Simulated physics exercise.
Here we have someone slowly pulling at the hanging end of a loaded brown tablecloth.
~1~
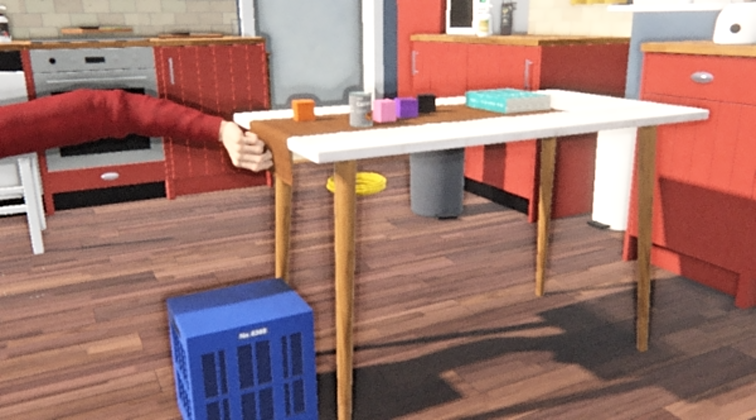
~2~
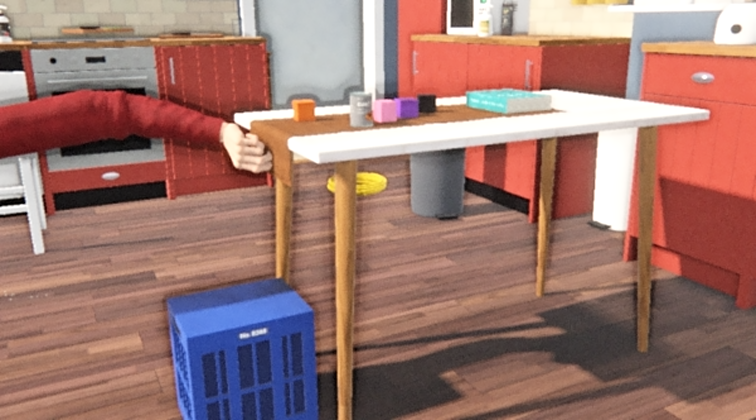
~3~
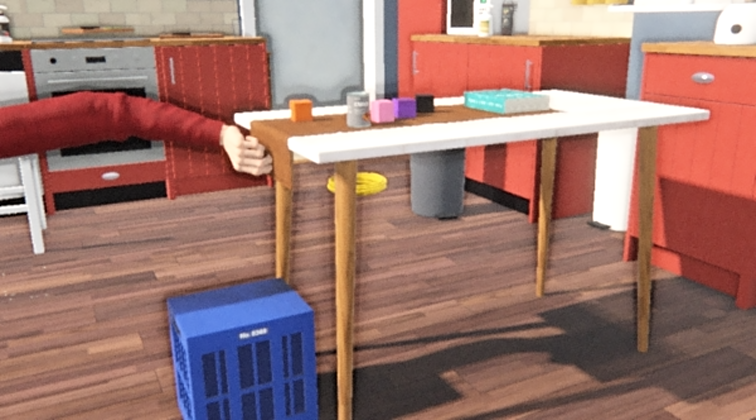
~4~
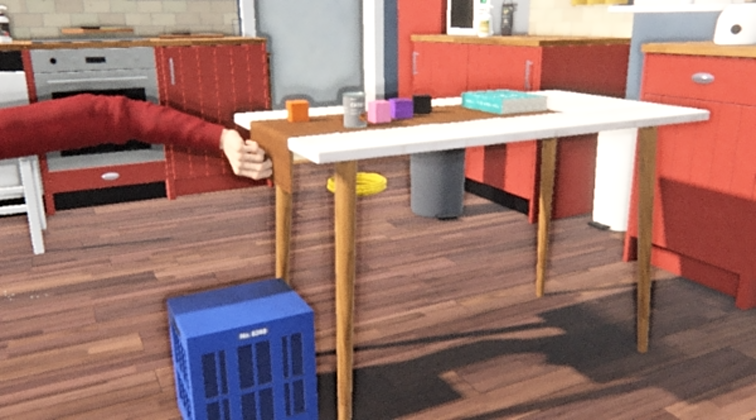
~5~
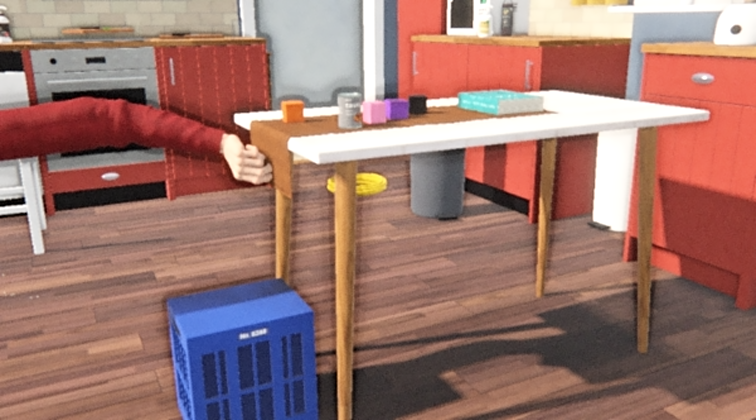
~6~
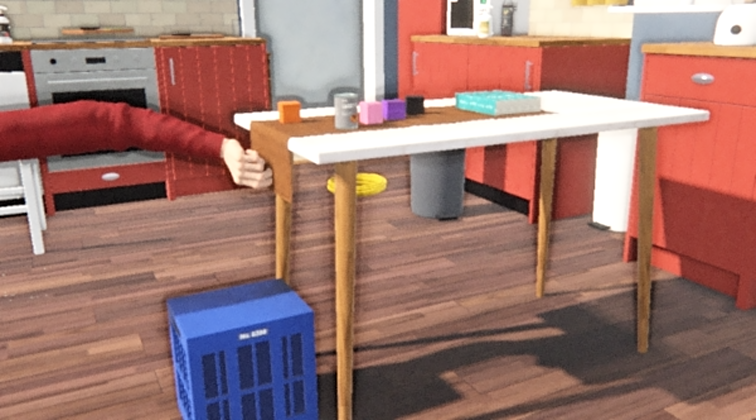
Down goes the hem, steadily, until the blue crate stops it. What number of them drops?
It carries off three.
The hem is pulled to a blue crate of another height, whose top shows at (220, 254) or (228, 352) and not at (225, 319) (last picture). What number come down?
Over the edge go 1 and 4.
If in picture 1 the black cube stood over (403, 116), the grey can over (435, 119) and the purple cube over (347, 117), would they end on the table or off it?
The black cube does not fall; the grey can keeps its place on top; the purple cube falls.
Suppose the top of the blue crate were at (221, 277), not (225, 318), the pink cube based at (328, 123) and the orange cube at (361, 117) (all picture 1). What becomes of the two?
The pink cube goes over; the orange cube keeps its place on top.
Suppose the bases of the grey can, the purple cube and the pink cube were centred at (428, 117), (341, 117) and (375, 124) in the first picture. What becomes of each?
The grey can holds on, the purple cube is carried off, the pink cube is carried off.
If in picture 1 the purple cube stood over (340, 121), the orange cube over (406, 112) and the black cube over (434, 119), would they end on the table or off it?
The purple cube falls, the orange cube holds on, the black cube remains up.
Early on, hem near (271, 220); all still up.
Midway, hem near (272, 258); orange cube and grey can gone.
Near the end, hem on the crate; orange cube, grey can and pink cube gone.
Finally, hem on the crate; orange cube, grey can and pink cube gone. The answer is three.
